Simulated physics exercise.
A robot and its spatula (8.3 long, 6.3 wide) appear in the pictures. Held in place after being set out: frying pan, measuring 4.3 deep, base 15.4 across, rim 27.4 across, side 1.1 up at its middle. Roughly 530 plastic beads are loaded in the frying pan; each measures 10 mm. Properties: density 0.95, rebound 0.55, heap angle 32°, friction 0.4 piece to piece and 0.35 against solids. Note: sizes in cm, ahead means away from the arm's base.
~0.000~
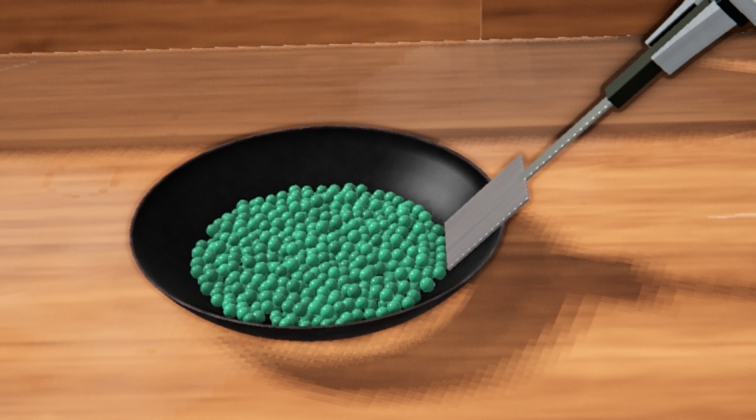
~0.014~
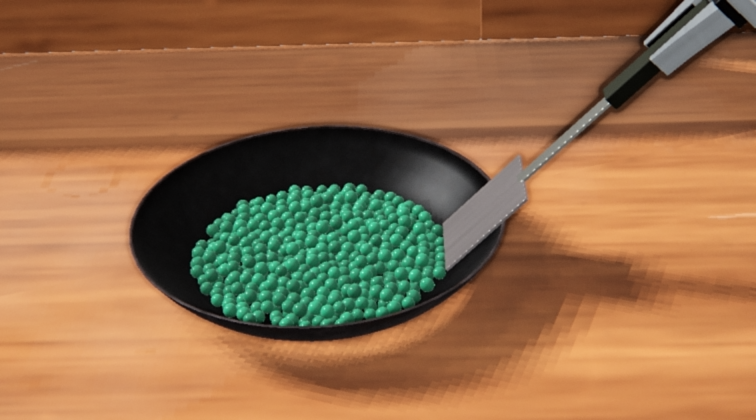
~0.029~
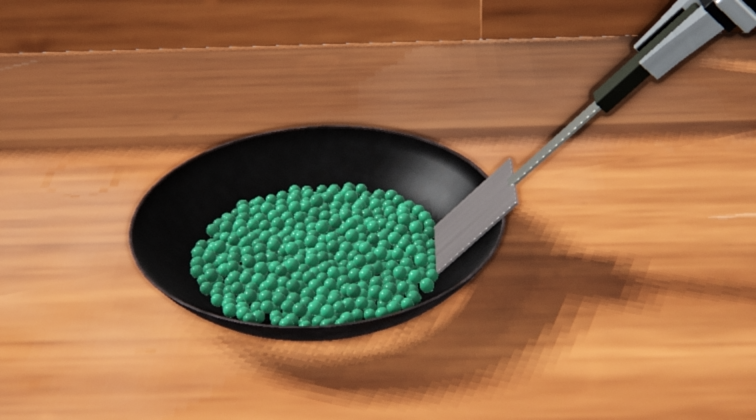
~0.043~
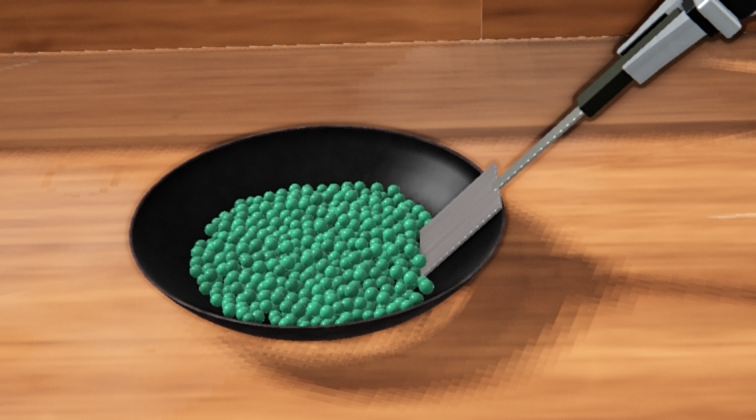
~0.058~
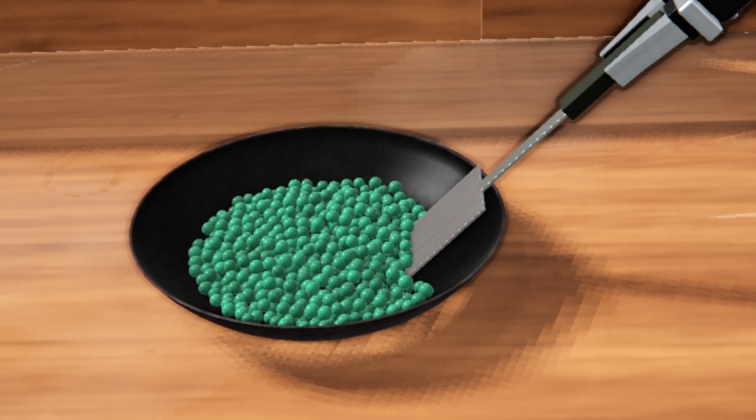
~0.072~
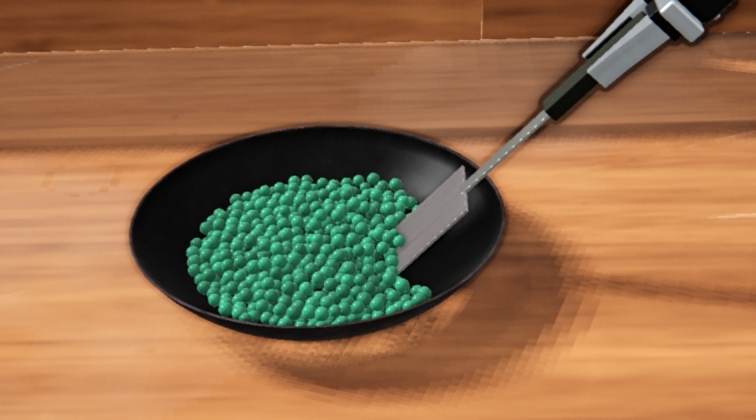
A black frying pan holding a heap of small green beads sits on a wood-grained surface, seen from above at an angle by a still camera. A robot arm in black and silver reaches in from the upper right, its flat grey spatula inside the pan's right side. The spatula slides slowly left, pushing the nearest beads leftward, while the pan stays in place.
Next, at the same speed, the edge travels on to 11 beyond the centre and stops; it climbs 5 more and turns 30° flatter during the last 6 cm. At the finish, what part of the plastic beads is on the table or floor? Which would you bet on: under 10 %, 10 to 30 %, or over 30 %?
I would bet on 10 to 30 %.
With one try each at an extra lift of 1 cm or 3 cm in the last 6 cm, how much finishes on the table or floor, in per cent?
Close to 15 and 15 percent respectively.
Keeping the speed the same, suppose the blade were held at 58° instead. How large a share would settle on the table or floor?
Result, estimated: 10 %.
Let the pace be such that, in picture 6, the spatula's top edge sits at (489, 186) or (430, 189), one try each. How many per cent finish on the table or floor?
Try one roughly 5 per cent; try two roughly 20 per cent.
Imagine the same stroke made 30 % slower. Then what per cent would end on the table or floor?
About 10 per cent.
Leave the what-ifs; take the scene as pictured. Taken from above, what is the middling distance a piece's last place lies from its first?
The answer is about 3 cm.
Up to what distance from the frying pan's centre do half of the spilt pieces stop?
The answer is around 38 cm.
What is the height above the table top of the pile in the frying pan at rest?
Near 3.5 centimetres high.
After 0.14 s, sloping 46°, highest piece 5 above the table; 527 in the frying pan.
After 0.21 s, sloping 39°, highest piece 5 above the table; 527 in the frying pan.
After 0.45 s, sloping 16°, highest piece 12 above the table; 444 in the frying pan, 44 on the table or floor, 39 on the blade or in flight.
After 1.50 s, sloping 16°, highest piece 3 above the table; 444 in the frying pan, 83 on the table or floor.
In the end, 444 in the frying pan, 83 on the table or floor. That is 16 % on the table or floor.
